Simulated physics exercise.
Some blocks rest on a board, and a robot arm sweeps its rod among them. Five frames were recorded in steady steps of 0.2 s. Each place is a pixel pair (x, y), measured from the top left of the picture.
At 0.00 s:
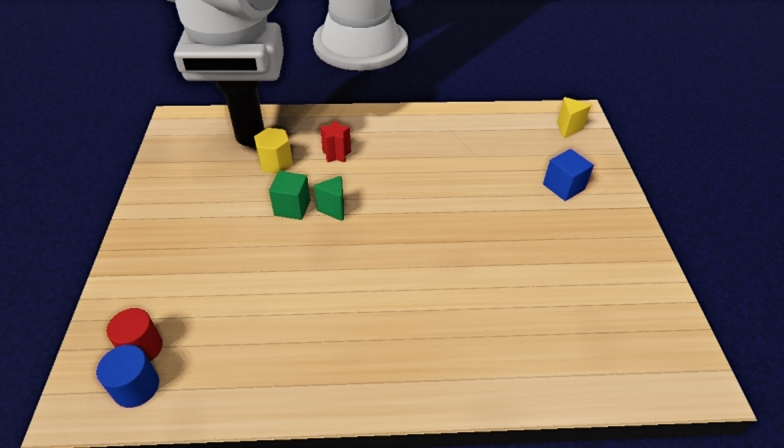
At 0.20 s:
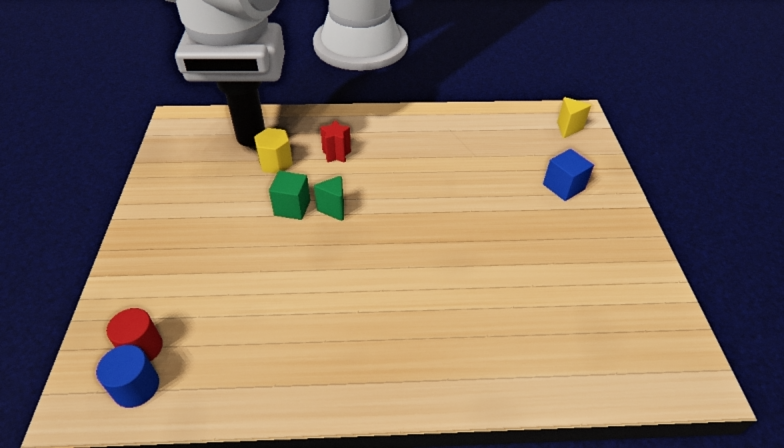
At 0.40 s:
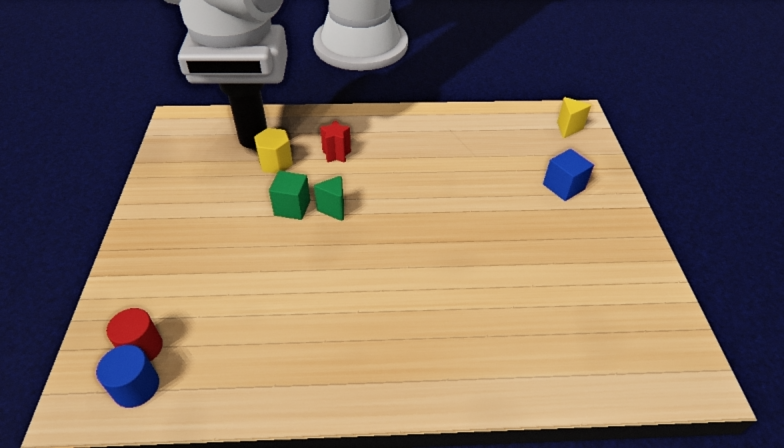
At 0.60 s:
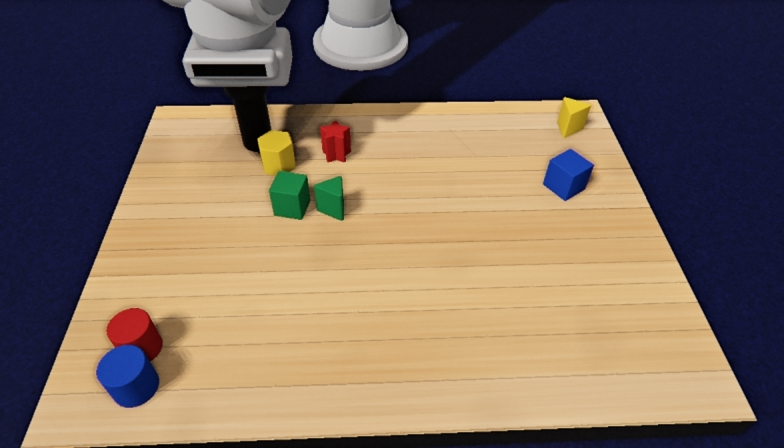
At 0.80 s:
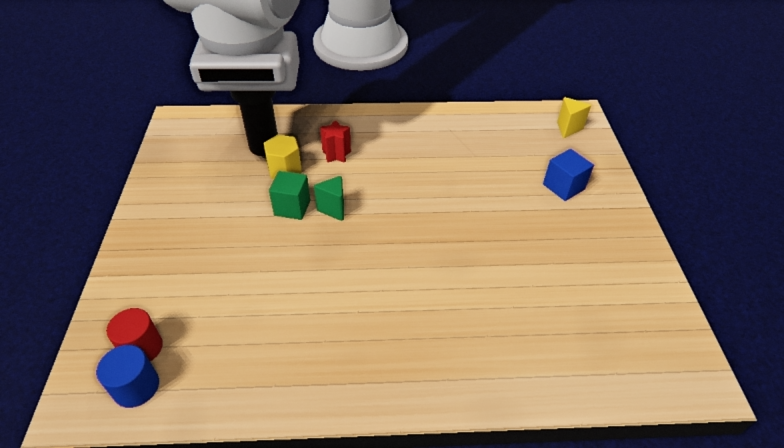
A robot arm's black rod stayed nearly still at first, then nudged the yellow six-sided block slightly right and toward the viewer, near the green and red blocks, while the other blocks stayed put.
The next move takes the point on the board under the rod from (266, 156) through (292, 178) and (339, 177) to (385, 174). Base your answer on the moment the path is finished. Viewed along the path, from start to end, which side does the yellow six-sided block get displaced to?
It slides rightward.
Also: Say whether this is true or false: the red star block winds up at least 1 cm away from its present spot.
My answer: False.
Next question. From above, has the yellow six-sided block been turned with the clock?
Yes.
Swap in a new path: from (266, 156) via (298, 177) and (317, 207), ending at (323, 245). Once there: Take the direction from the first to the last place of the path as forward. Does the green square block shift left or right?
Facing from start to end, it will go to the right.
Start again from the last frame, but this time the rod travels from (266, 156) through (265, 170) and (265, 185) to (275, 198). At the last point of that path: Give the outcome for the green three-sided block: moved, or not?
By the time the path is finished, it has hardly shifted at all.
On the path given first. One third of the way, rod at (291, 171); yellow six-sided block at (313, 167); green square block at (289, 185).
Two thirds of the way, rod at (339, 169); yellow six-sided block at (334, 175), turned 35° clockwise; green square block at (289, 185), turned 10° clockwise; green three-sided block at (339, 194), turned 15° clockwise.
At the end, rod at (385, 166); yellow six-sided block at (334, 175), turned 35° clockwise; green square block at (289, 185), turned 10° clockwise; green three-sided block at (339, 194), turned 15° clockwise; red star block still.
